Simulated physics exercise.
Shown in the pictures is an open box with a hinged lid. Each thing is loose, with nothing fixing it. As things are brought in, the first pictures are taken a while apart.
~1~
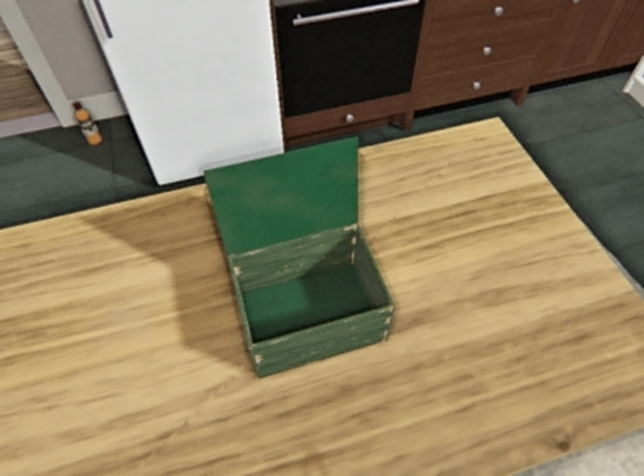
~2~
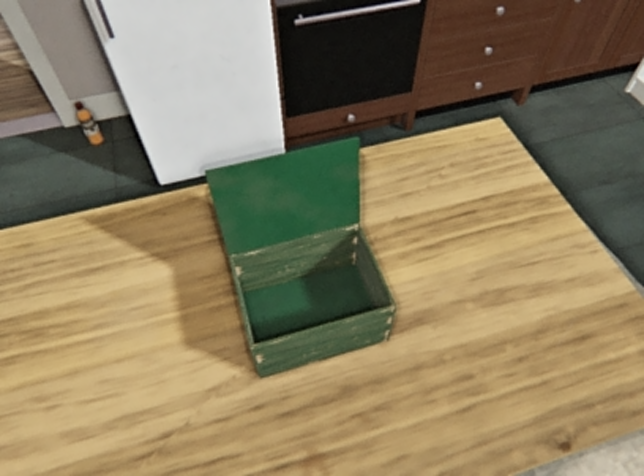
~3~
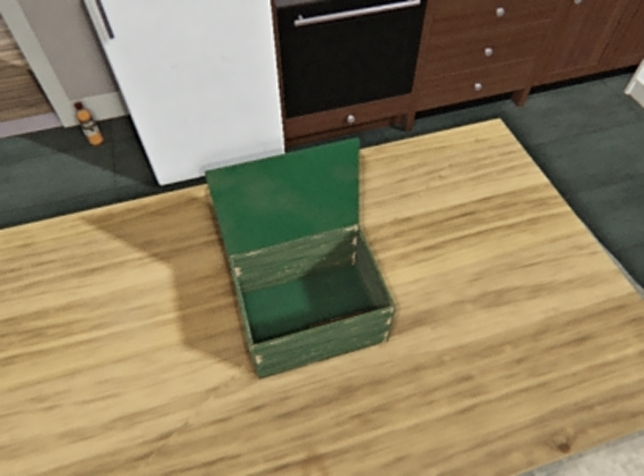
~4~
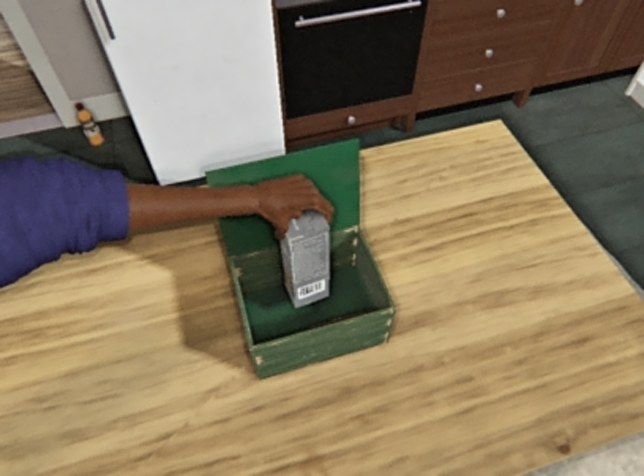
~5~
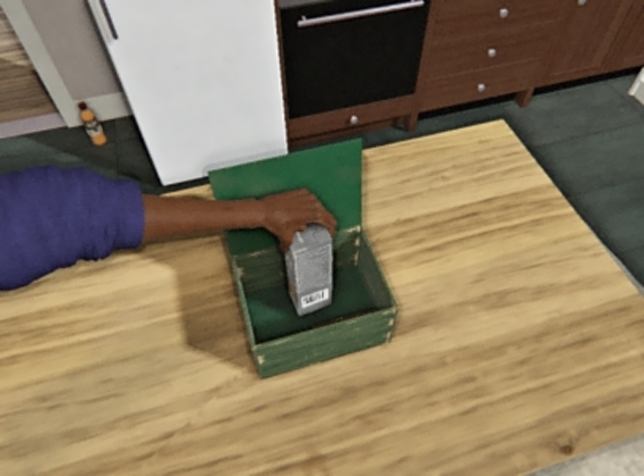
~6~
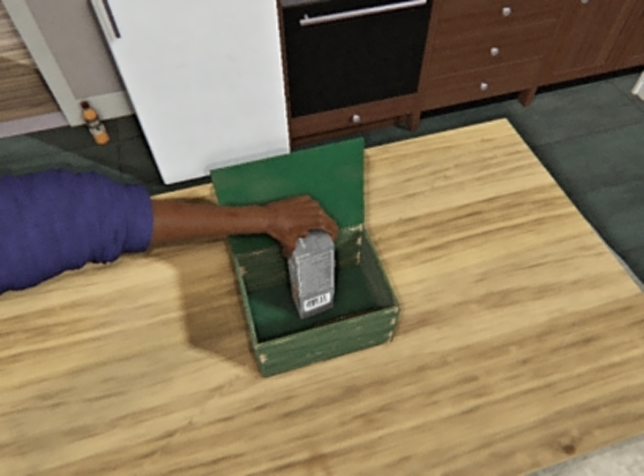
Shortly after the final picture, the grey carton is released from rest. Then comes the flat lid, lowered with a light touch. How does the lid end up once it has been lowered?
My guess: The lid never reaches the rim.
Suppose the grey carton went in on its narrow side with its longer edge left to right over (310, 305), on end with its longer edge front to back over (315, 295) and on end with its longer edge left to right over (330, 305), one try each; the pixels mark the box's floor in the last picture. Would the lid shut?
First try: It comes fully down; second try: It gets propped open; third try: It gets propped open.
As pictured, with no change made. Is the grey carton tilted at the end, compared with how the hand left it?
Well, the grey carton ends up skewed.
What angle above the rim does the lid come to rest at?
I'd say roughly 20 degrees above the rim.
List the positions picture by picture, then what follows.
In the first frame, the last thing is not in view yet.
In the second frame, the last thing is not in view yet.
In the third frame, the last thing is not in view yet.
In the fourth frame, coming down; grey carton (305, 259).
In the fifth frame, coming down; grey carton (309, 269).
In the sixth frame, put in, still held; grey carton (311, 274).
Then, 1.20 s later than the last frame, lid starting down.
Then, 1.80 s later than the last frame, lid 54° above the rim; grey carton tilted by 9° near (315, 280).
Then, 2.10 s later than the last frame, lid 30° above the rim; grey carton tilted by 32° near (324, 302).
Then, 3.30 s later than the last frame, lid 22° above the rim; grey carton tilted by 42° near (327, 298).
When it is over, lid 21° above the rim; lying over in the box, grey carton; brown shaker as before. End places, in pixels of the last picture, grey carton near (326, 296).
